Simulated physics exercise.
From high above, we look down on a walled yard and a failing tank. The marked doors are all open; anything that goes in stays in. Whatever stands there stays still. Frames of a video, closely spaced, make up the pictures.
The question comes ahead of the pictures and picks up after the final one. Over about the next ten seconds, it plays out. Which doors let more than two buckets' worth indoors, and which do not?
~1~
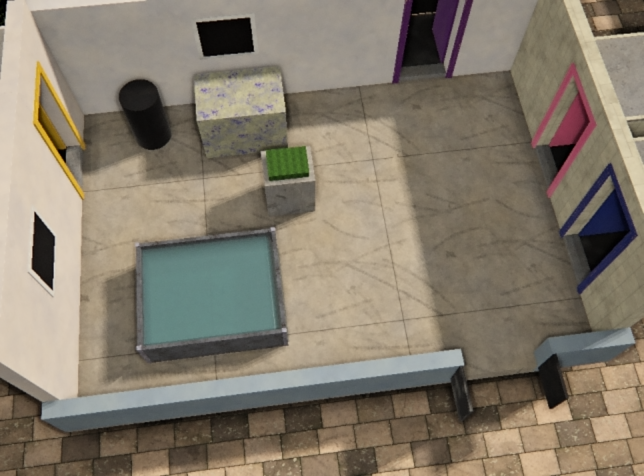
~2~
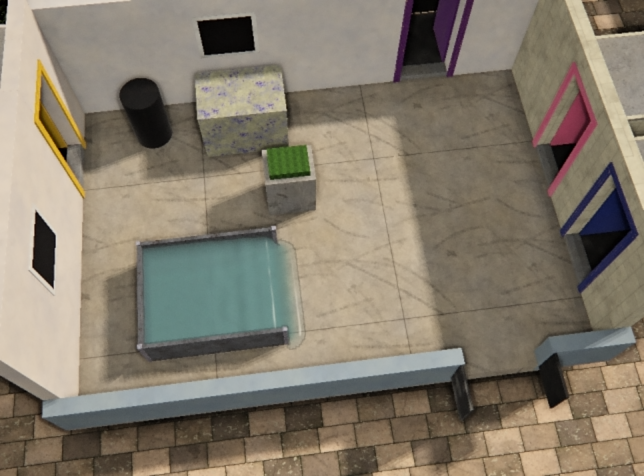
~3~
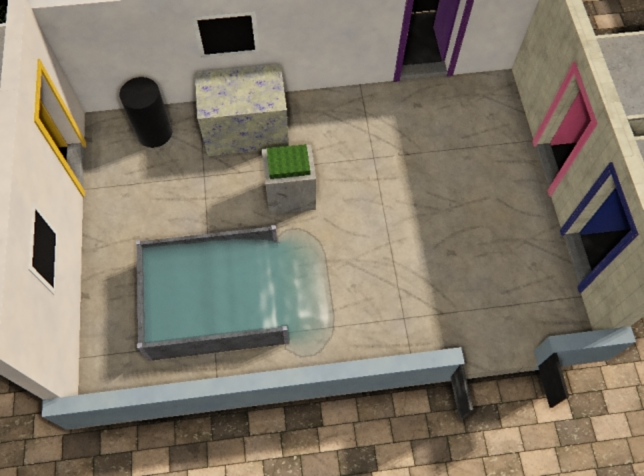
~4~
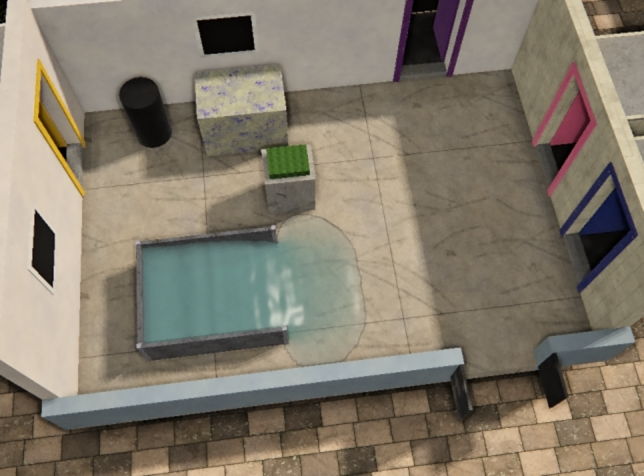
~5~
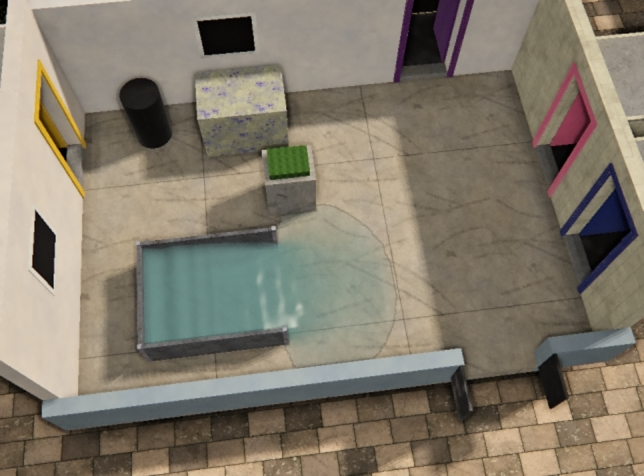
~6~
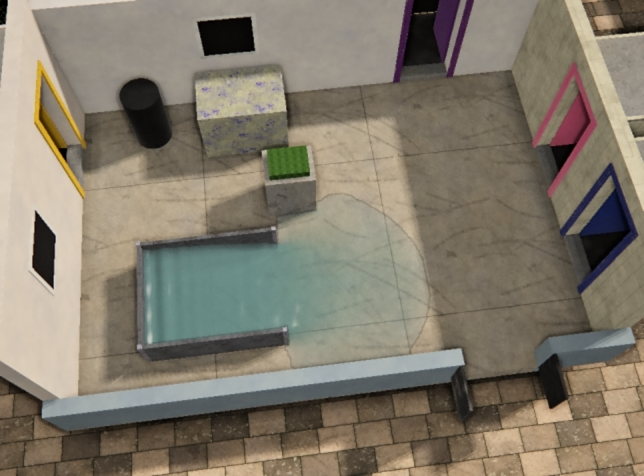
The pink door will top two buckets; the blue door will top two buckets; the purple door will not top two buckets; the yellow door will not top two buckets.
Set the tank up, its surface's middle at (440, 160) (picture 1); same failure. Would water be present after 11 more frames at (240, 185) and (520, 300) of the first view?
Parched, soaked.
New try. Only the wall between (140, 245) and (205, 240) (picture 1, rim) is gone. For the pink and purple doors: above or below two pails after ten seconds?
Put simply, the pink door falls below the limit; the purple door falls below the limit.
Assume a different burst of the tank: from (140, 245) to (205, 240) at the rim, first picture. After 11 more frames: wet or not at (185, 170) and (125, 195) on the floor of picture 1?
Submerged, then submerged.
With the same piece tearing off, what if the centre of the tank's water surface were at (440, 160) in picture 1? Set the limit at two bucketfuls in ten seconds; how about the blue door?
As far as I can tell, blue stays within limits.
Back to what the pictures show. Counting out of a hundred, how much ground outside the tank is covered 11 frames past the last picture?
It comes to 50 per cent.
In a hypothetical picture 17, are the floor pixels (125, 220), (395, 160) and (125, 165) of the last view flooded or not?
Result, as listed: Not wetted / wetted / not wetted.
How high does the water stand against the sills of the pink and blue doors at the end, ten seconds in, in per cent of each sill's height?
I reckon it's around 70 and then 30 per cent.
A moment on, water covers 35 % of the floor; the pink door not reached, the blue door not reached, the purple door not reached, the yellow door not reached.
Next, water covers 50 % of the floor; the pink door wet at the sill, nothing in, the blue door under two buckets in, the purple door not reached, the yellow door not reached.
Then, water covers 55 % of the floor; the pink door over two buckets in, the blue door over two buckets in, the purple door wet at the sill, nothing in, the yellow door not reached.
Later, water covers 60 % of the floor; the pink door over two buckets in, the blue door far over two buckets in, the purple door wet at the sill, nothing in, the yellow door not reached.
In the end, water covers 80 % of the floor; the pink door over two buckets in, the blue door far over two buckets in, the purple door wet at the sill, nothing in, the yellow door wet at the sill, nothing in.
